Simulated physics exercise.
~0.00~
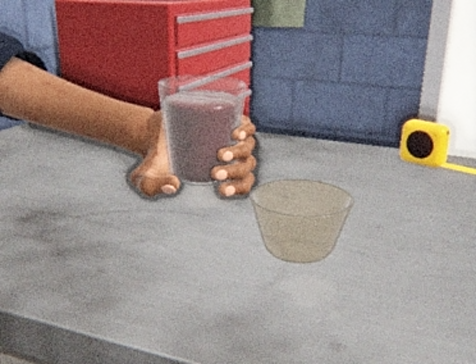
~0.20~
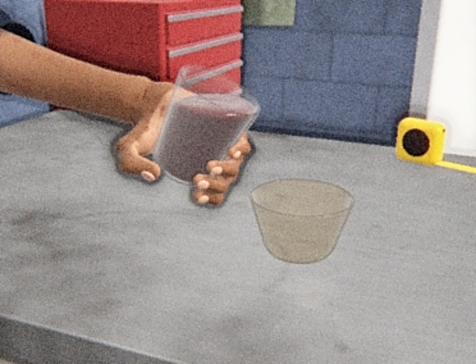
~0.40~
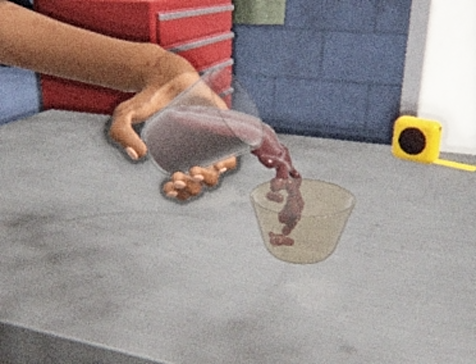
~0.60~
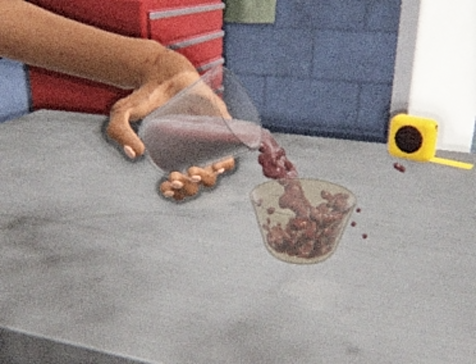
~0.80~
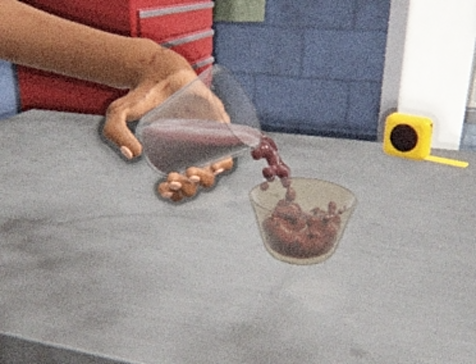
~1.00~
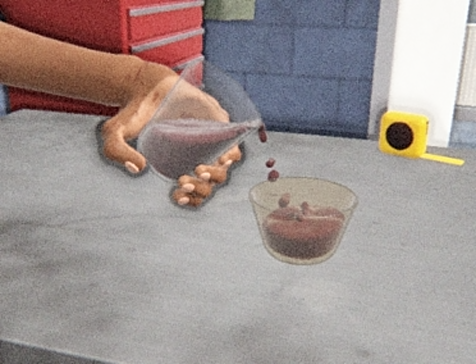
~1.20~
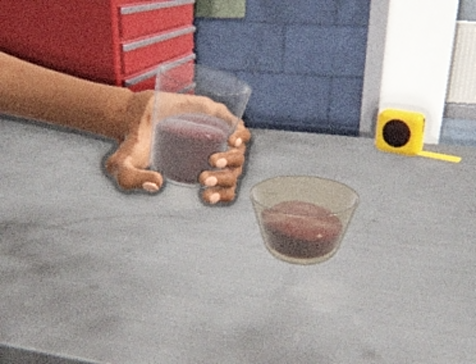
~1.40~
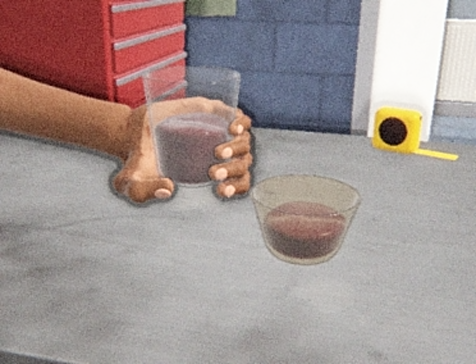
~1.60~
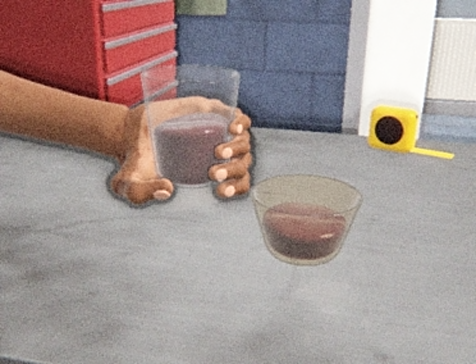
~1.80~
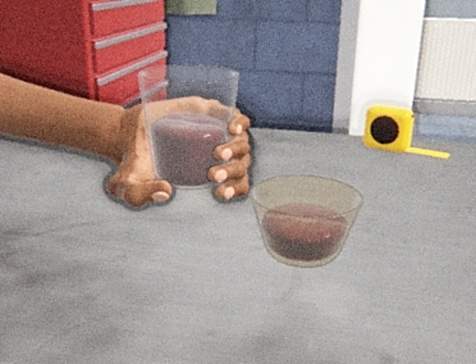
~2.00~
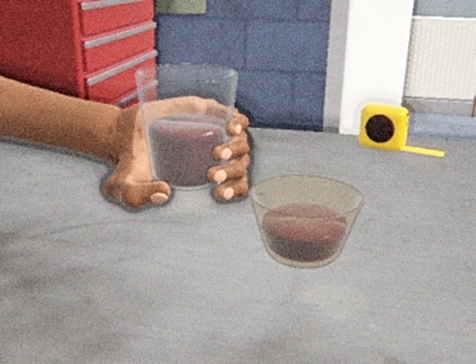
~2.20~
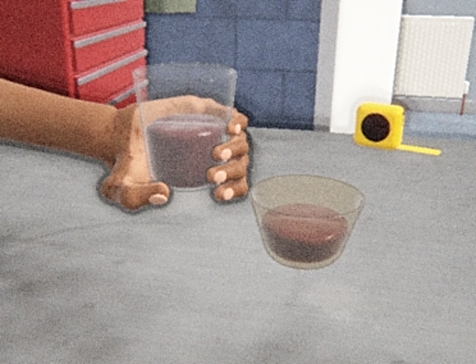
On a grey workbench, a hand tips a glass of dark red liquid, partly filling a small clear cup, then levels it.
